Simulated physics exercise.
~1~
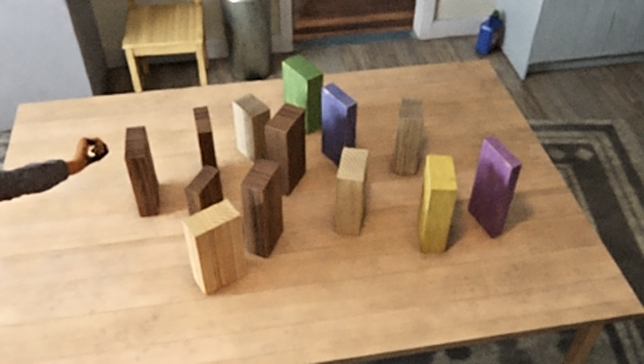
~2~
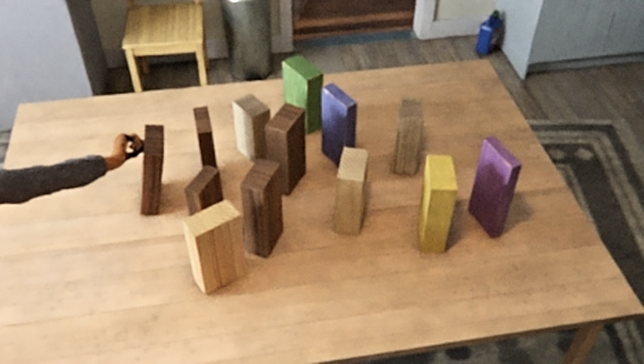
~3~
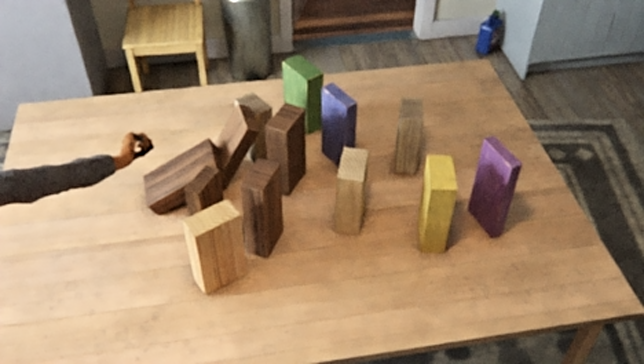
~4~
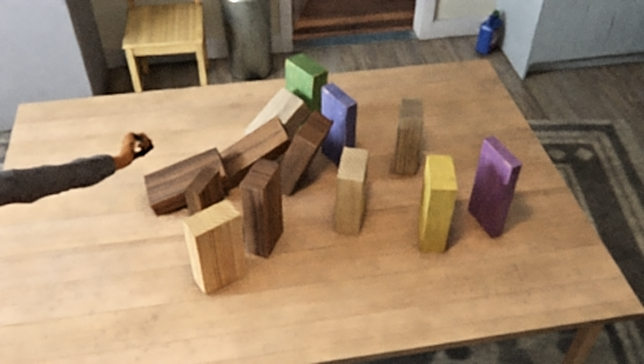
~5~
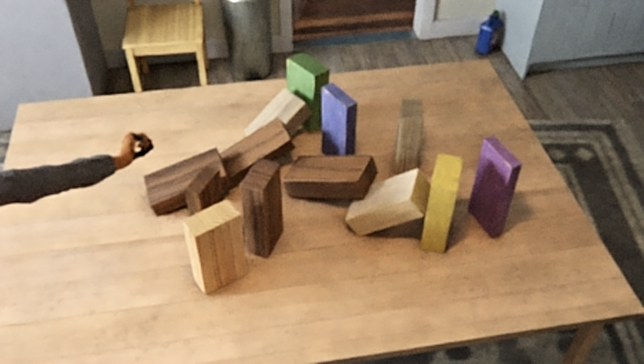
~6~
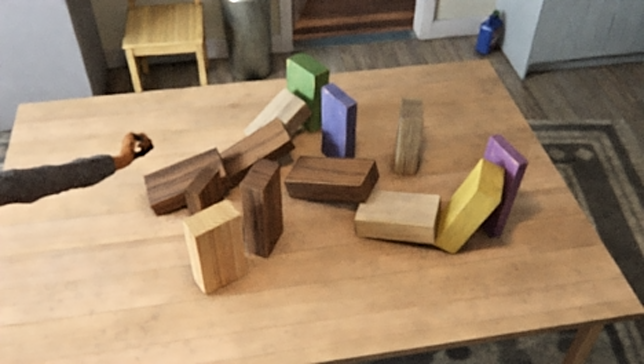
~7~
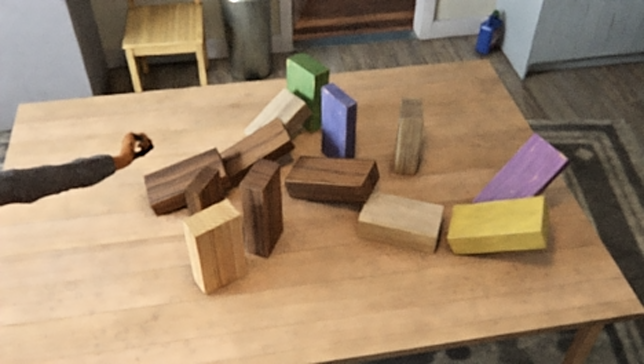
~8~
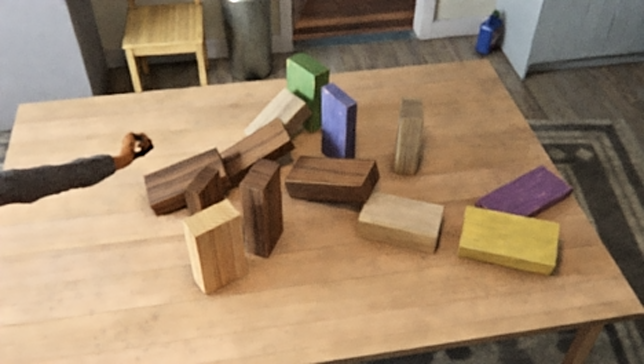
Wooden blocks toppled one after another across a table after a hand on the left nudged a dark brown one to the right, and the fall spread until the yellow and purple blocks lay flat, while the blue and green ones stayed up.
